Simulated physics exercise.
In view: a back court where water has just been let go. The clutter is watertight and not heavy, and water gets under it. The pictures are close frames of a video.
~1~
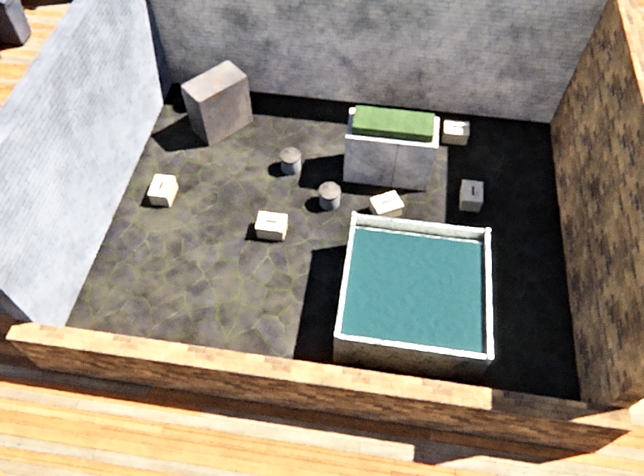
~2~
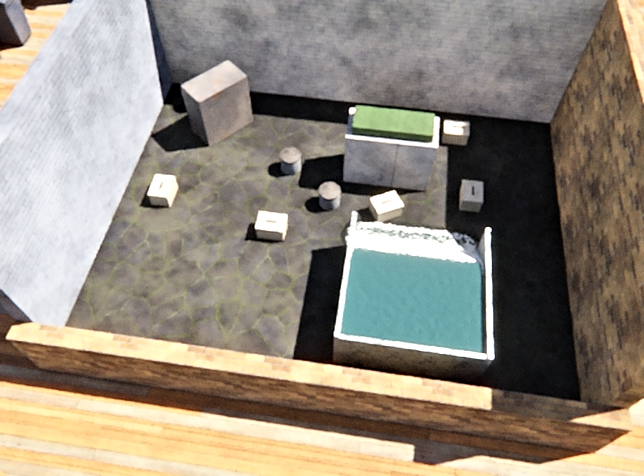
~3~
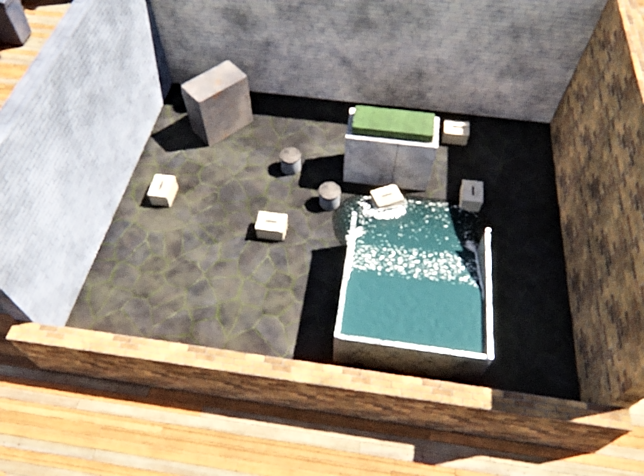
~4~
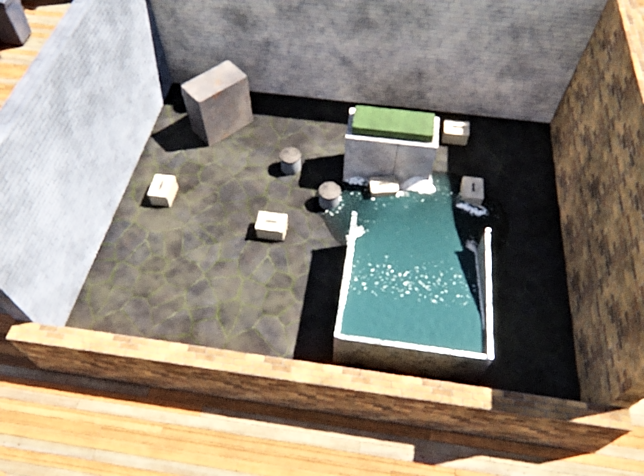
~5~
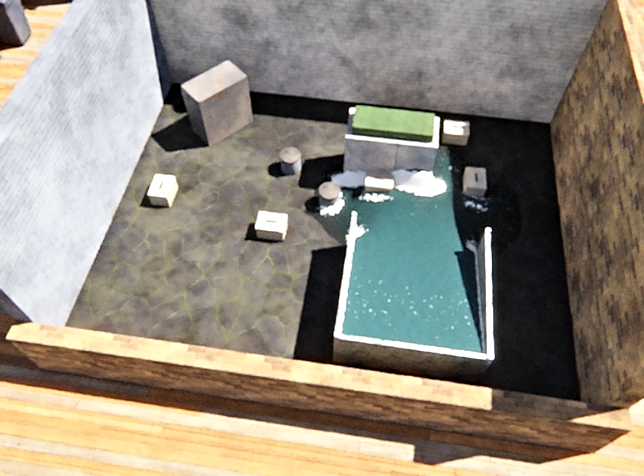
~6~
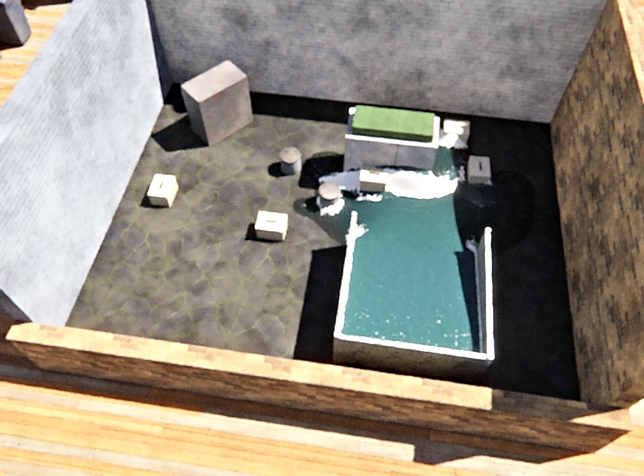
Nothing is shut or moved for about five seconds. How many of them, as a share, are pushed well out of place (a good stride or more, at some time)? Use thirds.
Share: Two thirds or more.
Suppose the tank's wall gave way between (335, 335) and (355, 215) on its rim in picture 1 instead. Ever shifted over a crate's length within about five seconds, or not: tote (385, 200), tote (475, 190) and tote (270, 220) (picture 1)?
One after the other: Not that far, not that far, shifted that much.
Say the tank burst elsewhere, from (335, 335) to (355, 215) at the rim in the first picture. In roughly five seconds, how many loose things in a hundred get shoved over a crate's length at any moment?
Near 50 in a hundred.
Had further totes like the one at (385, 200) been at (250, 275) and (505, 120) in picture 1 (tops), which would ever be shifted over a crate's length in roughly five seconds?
In turn: Not that far, that far or more.
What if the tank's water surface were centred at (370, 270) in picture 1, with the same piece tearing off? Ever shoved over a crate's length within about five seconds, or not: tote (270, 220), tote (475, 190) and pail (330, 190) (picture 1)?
As listed: Not that far, moved that far, yes.
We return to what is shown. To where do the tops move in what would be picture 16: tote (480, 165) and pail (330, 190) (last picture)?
Roughly at (547, 114) and (191, 206).
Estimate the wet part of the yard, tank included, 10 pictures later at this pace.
Near 60 in a hundred.
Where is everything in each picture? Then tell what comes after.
The first picture shows a tote at (473, 191), on the bottom; a tote at (387, 202), on the bottom; 0 of 8 have shifted.
The second picture shows a tote at (473, 191) rests on the ground; a tote at (387, 202) rests on the ground; 0 of 8 have shifted.
The third picture shows a tote at (473, 191) rests on the ground; a tote at (387, 195) rests on the ground, close to its start; 1 of 8 have shifted.
The fourth picture shows a tote at (473, 188), on the bottom, close to its start; a tote at (384, 184) rests on the ground, a stride from its start; 2 of 8 have shifted.
The fifth picture shows a tote at (476, 178) rests on the ground, close to its start; a tote at (380, 179) floats, a stride from its start; 2 of 8 have shifted.
The sixth picture shows a tote at (480, 166) rests on the ground, a stride from its start; a tote at (375, 174) floats, a stride from its start; 2 of 8 have shifted.
A moment on, 2 of 8 are well off their spots; 1 afloat.
Next, 4 of 8 are well off their spots; 2 afloat.
Later, 7 of 8 are well off their spots; 4 afloat.
In the end, 7 of 8 are well off their spots, and 7 have been at some point; 6 afloat.
